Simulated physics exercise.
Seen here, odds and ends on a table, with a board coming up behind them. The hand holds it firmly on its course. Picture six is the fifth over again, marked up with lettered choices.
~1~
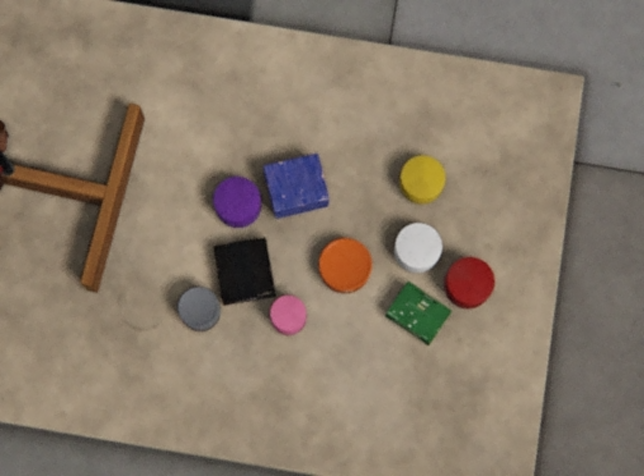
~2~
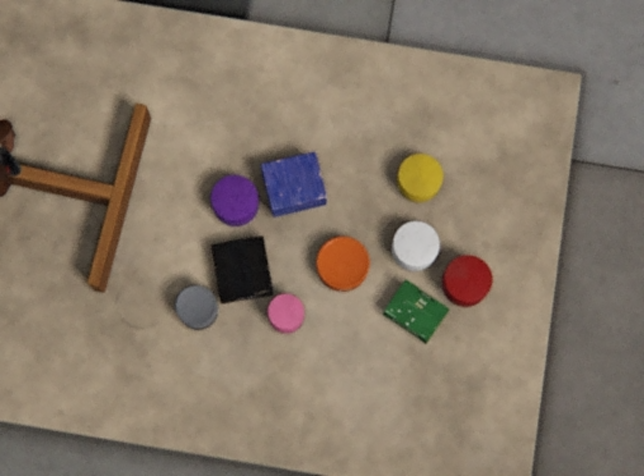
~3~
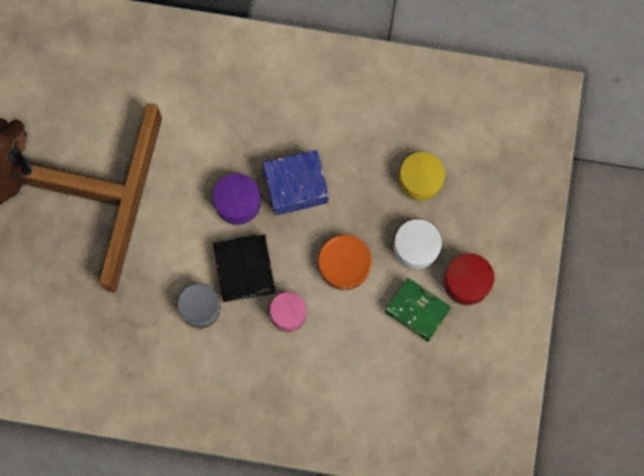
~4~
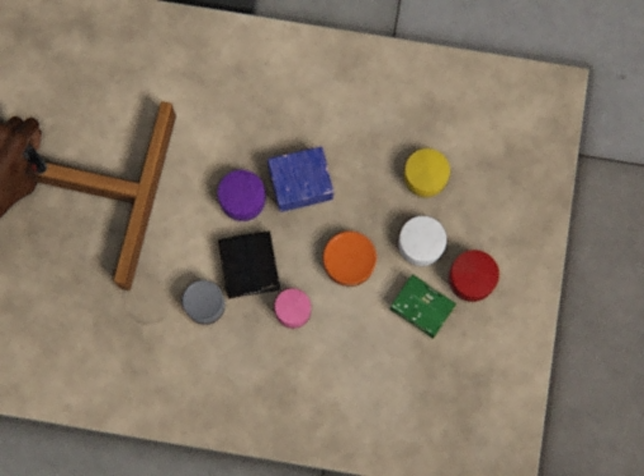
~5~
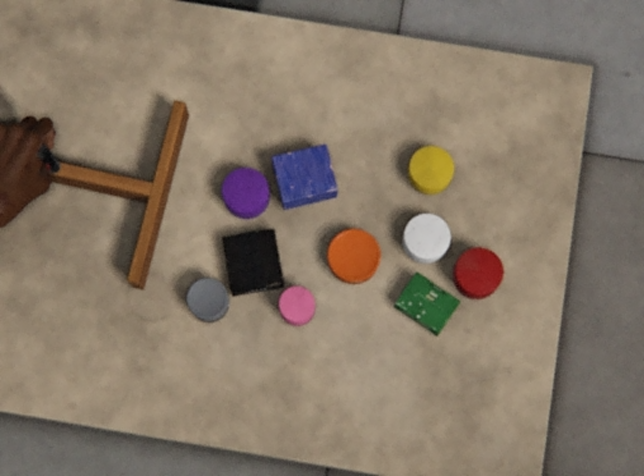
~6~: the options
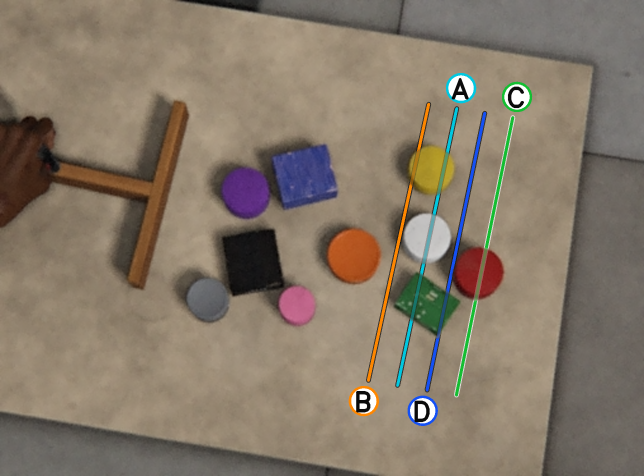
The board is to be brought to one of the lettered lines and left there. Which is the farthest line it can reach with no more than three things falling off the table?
Line C.
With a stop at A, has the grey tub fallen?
By then, no.
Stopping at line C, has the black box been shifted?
Yes.
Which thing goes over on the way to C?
The red tin goes over.
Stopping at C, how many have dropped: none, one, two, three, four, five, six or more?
By then, one.
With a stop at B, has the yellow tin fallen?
By then, no.
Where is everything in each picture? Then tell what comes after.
In the first picture, red tin (469, 283); purple pot (237, 203); green box (418, 314).
In the second picture, board (117, 193); black box (242, 270).
In the third picture, board (129, 193); orange tub (344, 263).
In the fourth picture, board (143, 191); grey tub (204, 303).
In the fifth picture, board (157, 190); pink tin (297, 306); red tin (478, 274); purple pot (246, 194).
On the copy, A at (428, 243); B at (399, 239); C at (485, 253); D at (457, 248).
On C. First, board (275, 209); grey tub (265, 326); pink tin (308, 321).
Then, board (392, 228); red tin (509, 283); yellow tin (481, 181).
Finally, board (485, 243); red tin over the edge; yellow tin (572, 196); one fallen.
By contrast, A is within the limit but short; B is within the limit but short; D is within the limit but short.
